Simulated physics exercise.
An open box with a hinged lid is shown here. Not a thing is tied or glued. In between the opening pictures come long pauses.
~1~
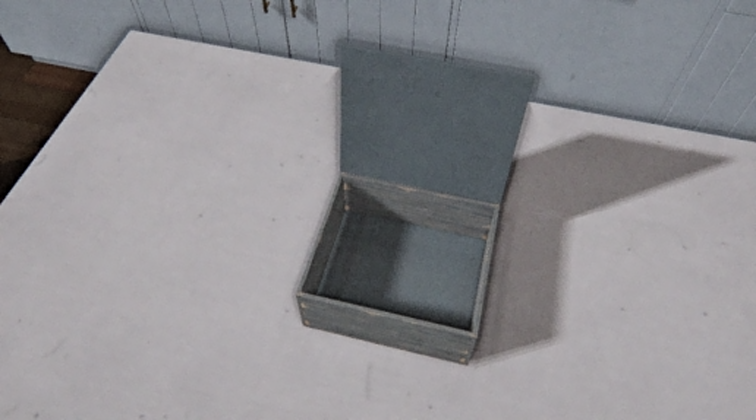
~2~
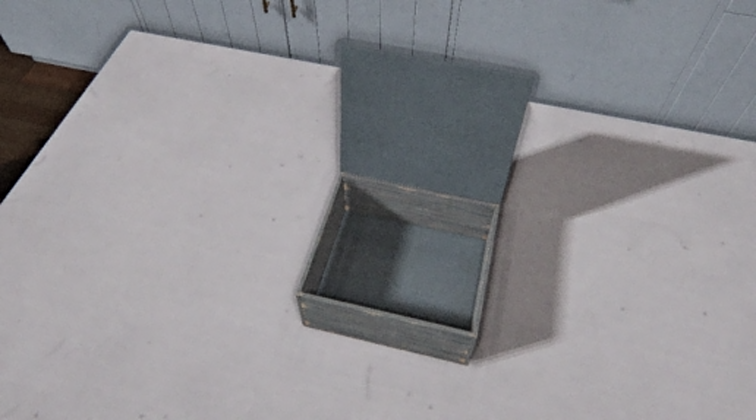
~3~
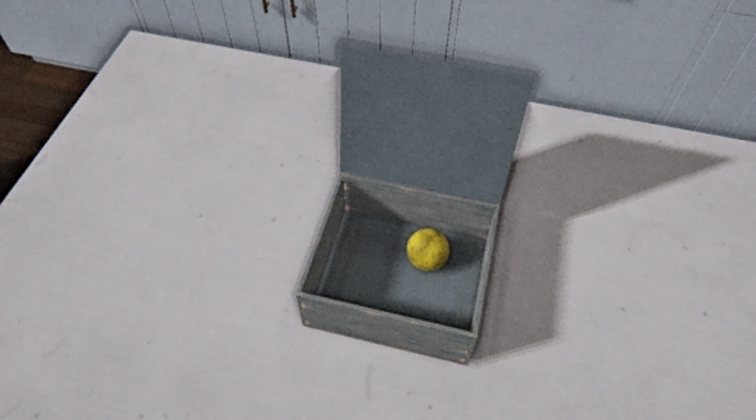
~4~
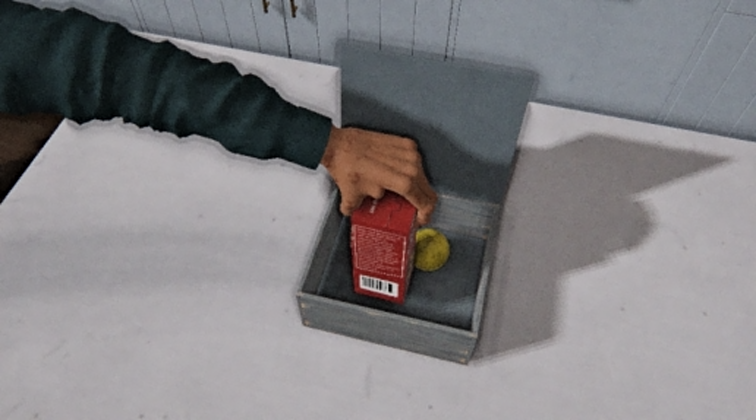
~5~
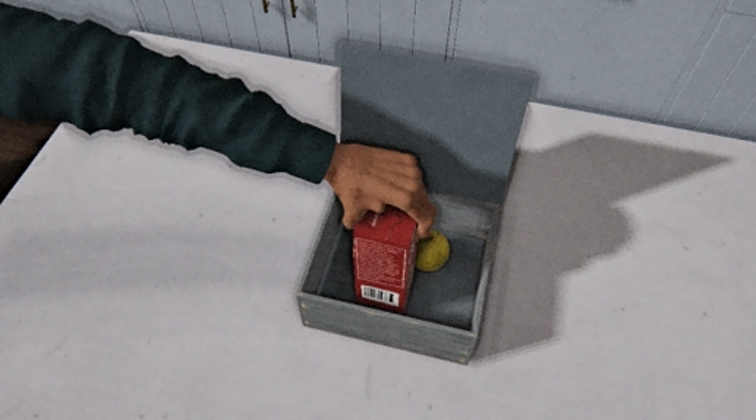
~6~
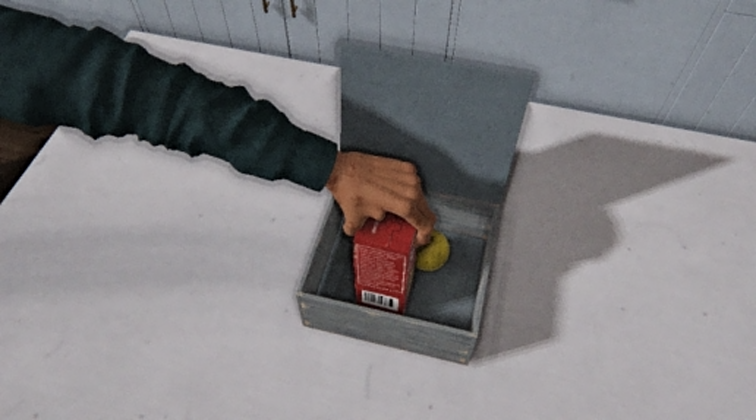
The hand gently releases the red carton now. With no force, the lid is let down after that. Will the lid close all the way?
Stuck open.
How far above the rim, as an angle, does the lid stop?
About 45° above the rim.
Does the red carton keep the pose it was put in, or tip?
Once everything settles, the red carton keeps its original angle.
Then, 1.00 s on from there, lid starting down.
Then, 1.30 s on from there, lid 78° above the rim.
Then, 1.60 s on from there, lid 60° above the rim.
Then, 1.80 s on from there, lid 46° above the rim.
In the end, lid 43° above the rim; both unmoved. At the end, from the last picture's camera, red carton near (386, 262).
